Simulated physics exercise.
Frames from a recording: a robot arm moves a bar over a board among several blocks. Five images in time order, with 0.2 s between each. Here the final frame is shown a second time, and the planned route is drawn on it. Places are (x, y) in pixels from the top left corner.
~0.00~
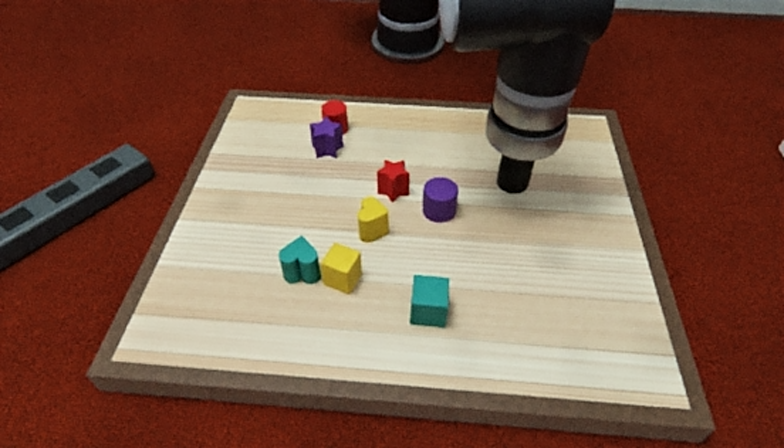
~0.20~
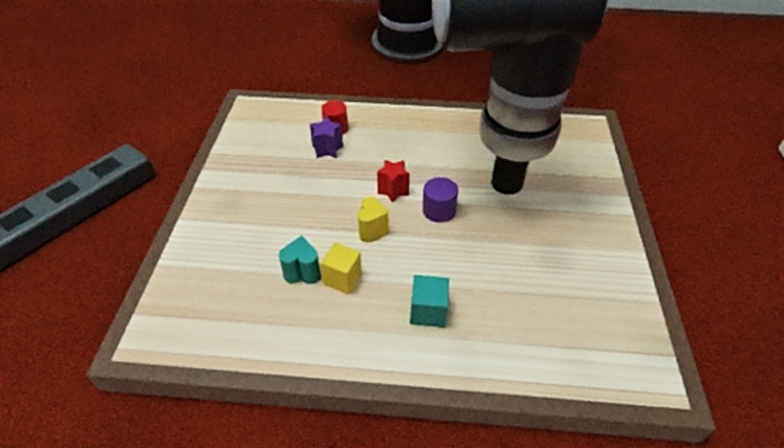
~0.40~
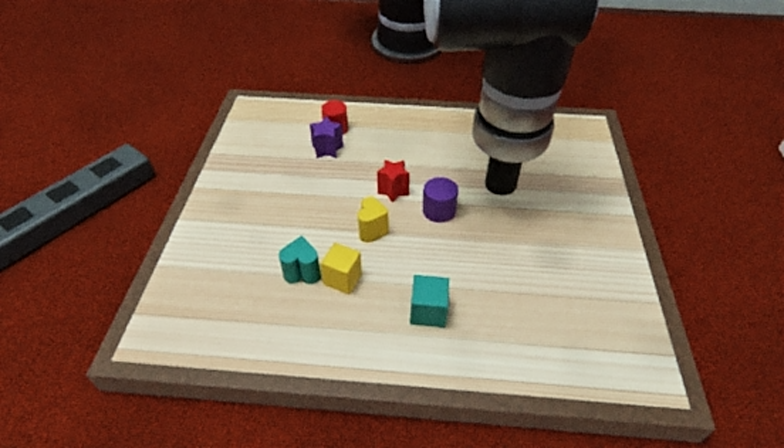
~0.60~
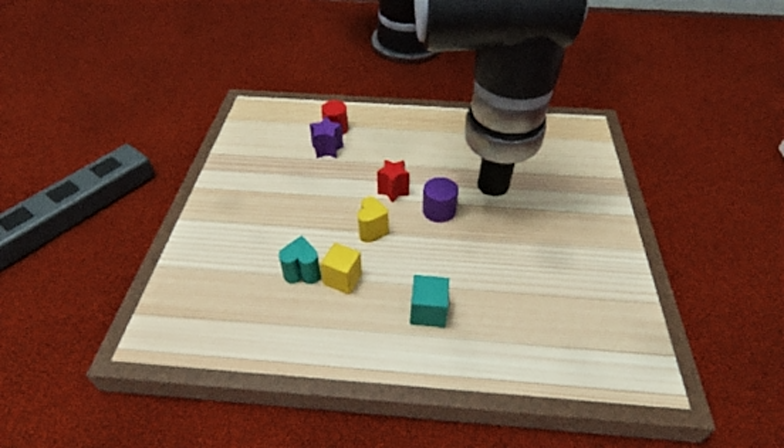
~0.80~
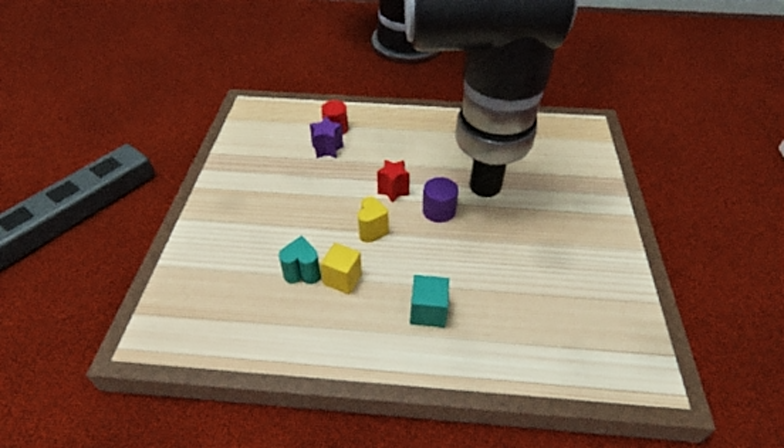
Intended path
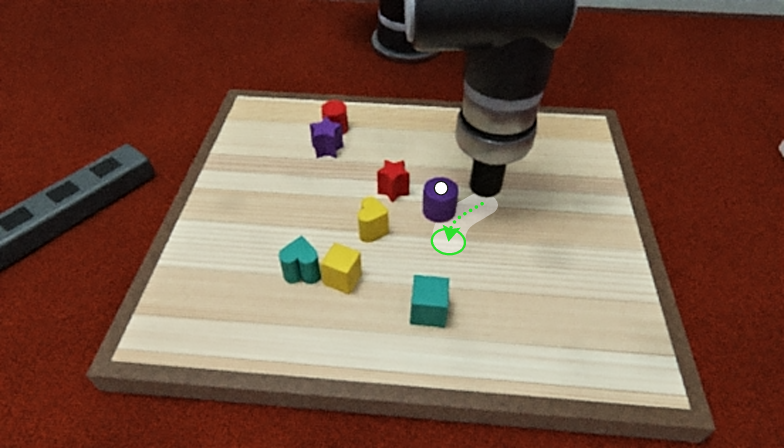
A robot arm moves its black tip slightly left above a board of colored blocks.
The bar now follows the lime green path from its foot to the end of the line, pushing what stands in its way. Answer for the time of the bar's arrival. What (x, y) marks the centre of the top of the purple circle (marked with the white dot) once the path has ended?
Its top middle will sit at (423, 193).
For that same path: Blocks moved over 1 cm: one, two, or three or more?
That's one.
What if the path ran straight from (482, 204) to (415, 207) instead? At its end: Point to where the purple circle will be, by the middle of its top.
The middle of its upper face should be somewhere near (388, 197).
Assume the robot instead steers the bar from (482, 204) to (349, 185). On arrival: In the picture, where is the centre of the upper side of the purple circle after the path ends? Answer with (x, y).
Somewhere near (402, 194).
Path on the board, from (482, 204) via (466, 213) and (452, 225), ending at (448, 241); the dot is on the purple circle.
The first path, step by step. Halfway along, bar (460, 202); purple circle (427, 191).
At the end, bar (450, 225); red star-shaped block in place; purple circle (423, 193).
